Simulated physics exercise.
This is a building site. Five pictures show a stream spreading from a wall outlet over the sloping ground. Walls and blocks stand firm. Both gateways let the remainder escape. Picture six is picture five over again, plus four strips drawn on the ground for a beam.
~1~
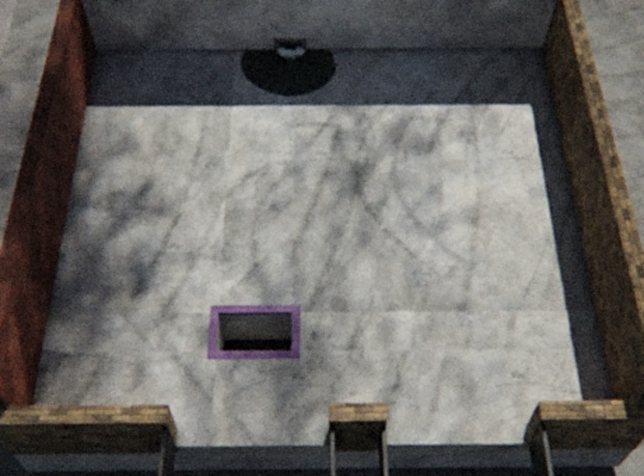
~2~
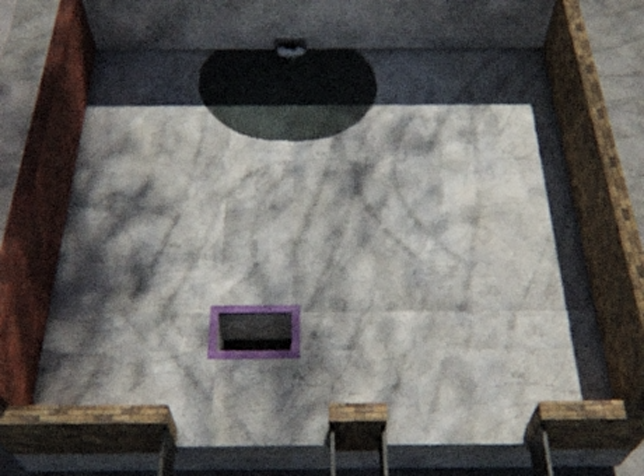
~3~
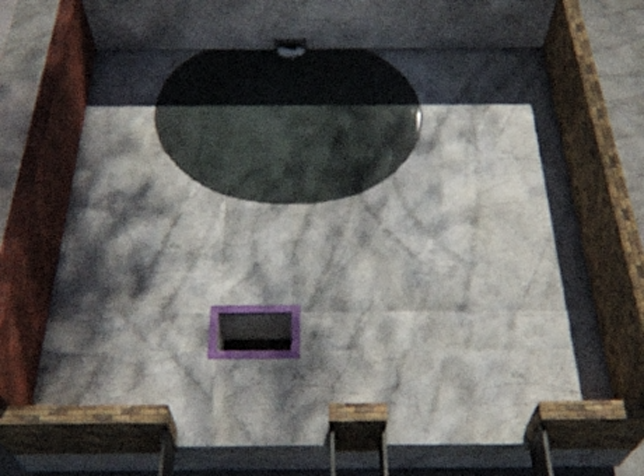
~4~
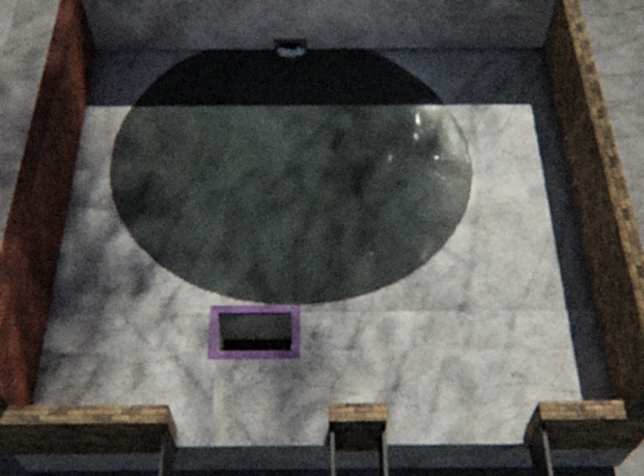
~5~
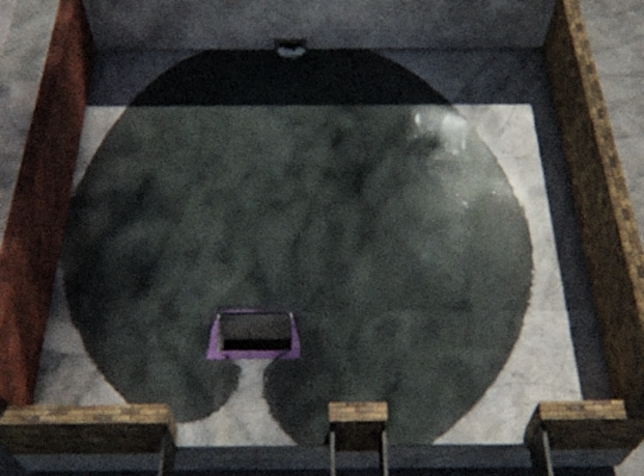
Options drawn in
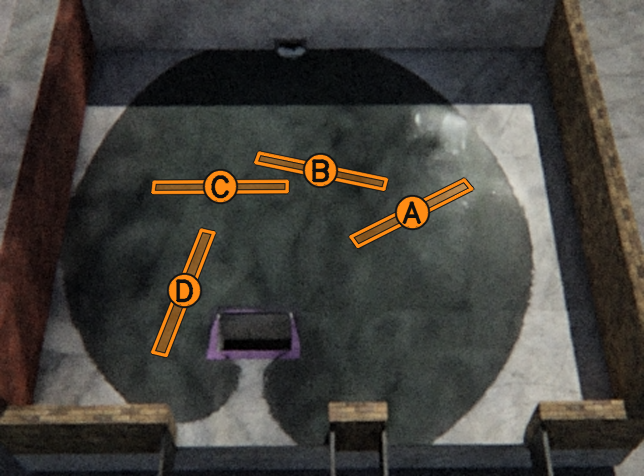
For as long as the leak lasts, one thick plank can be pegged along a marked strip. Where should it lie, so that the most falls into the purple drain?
A works best here.
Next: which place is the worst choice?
Here it is place C.
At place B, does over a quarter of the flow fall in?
No.
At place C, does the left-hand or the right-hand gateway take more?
The right one.
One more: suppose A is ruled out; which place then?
The answer is D.
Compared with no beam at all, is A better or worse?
Better.
In orange, A from (354, 241) to (467, 184); B from (257, 157) to (385, 184); C from (153, 187) to (287, 186); D from (159, 353) to (207, 231).
With A, about 44 % of the stream goes into the purple drain, about 55 % out by the gates.
With B, about 14 % of the stream goes into the purple drain, about 85 % out by the gates.
With C, about 7 % of the stream goes into the purple drain, about 93 % out by the gates.
With D, about 23 % of the stream goes into the purple drain, about 77 % out by the gates.
